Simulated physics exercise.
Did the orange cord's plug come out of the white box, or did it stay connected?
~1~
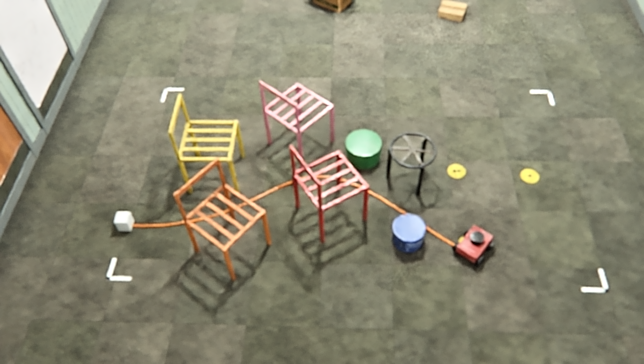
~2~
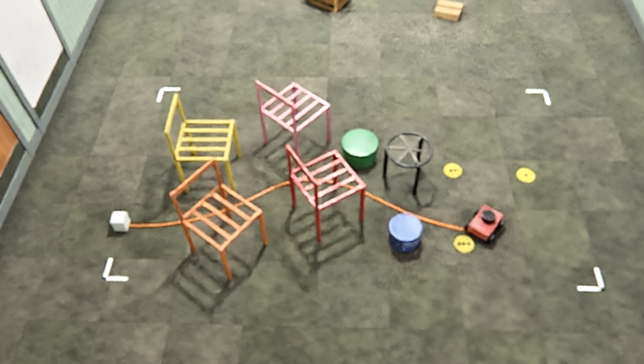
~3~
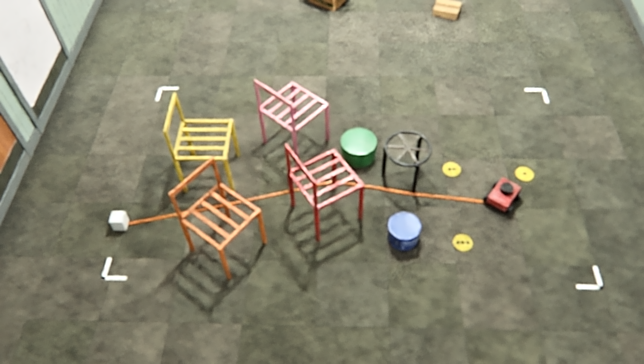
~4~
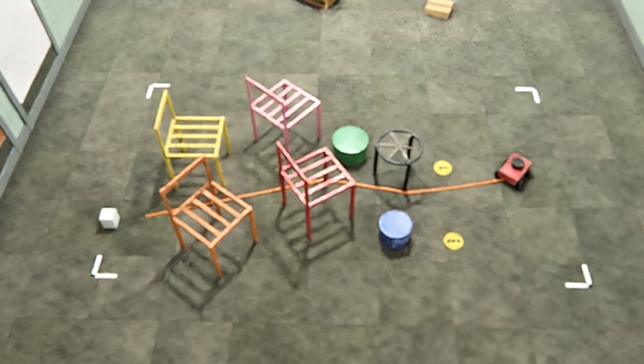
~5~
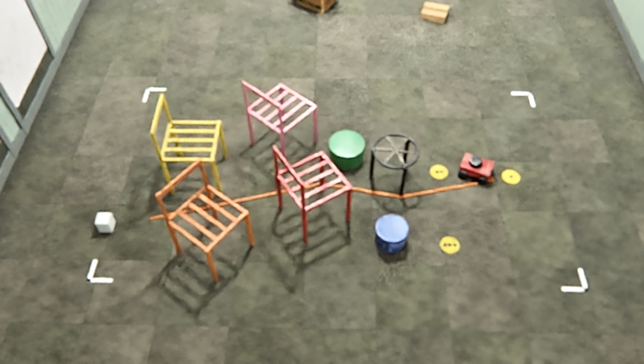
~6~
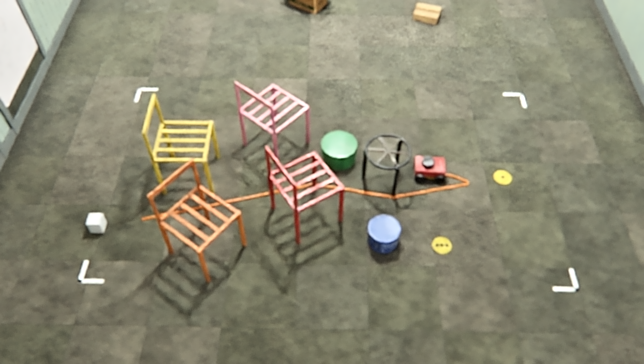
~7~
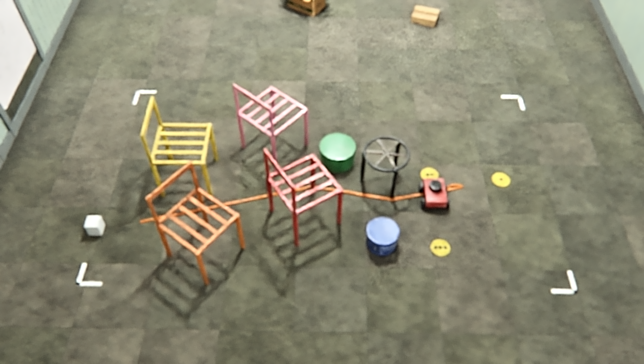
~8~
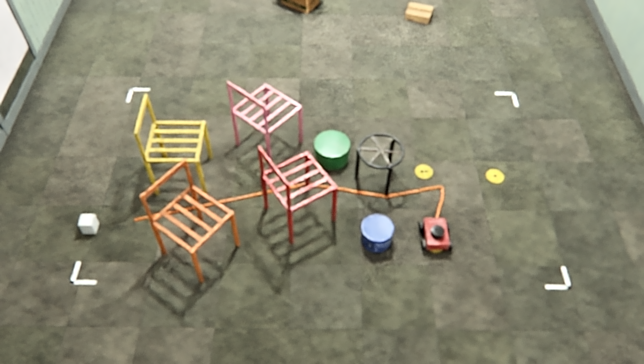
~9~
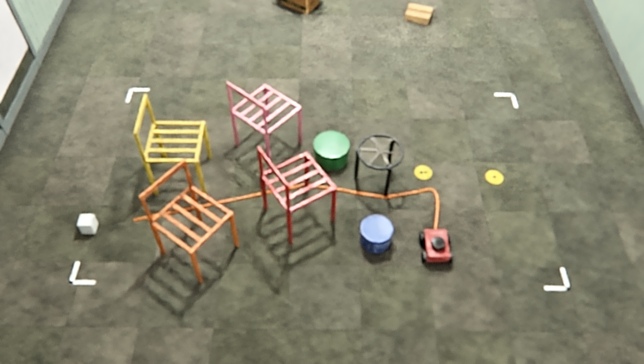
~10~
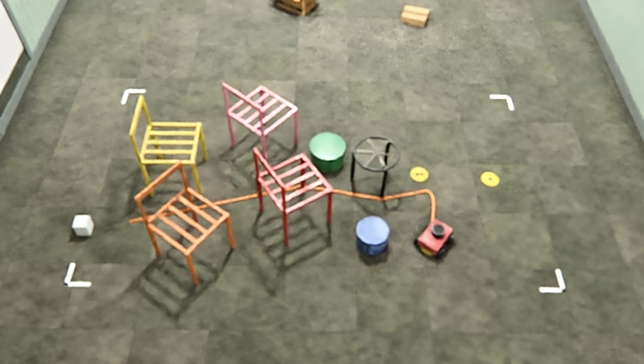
The plug was yanked out as the cart pulled away, leaving a gap between the cord's end and the white box.
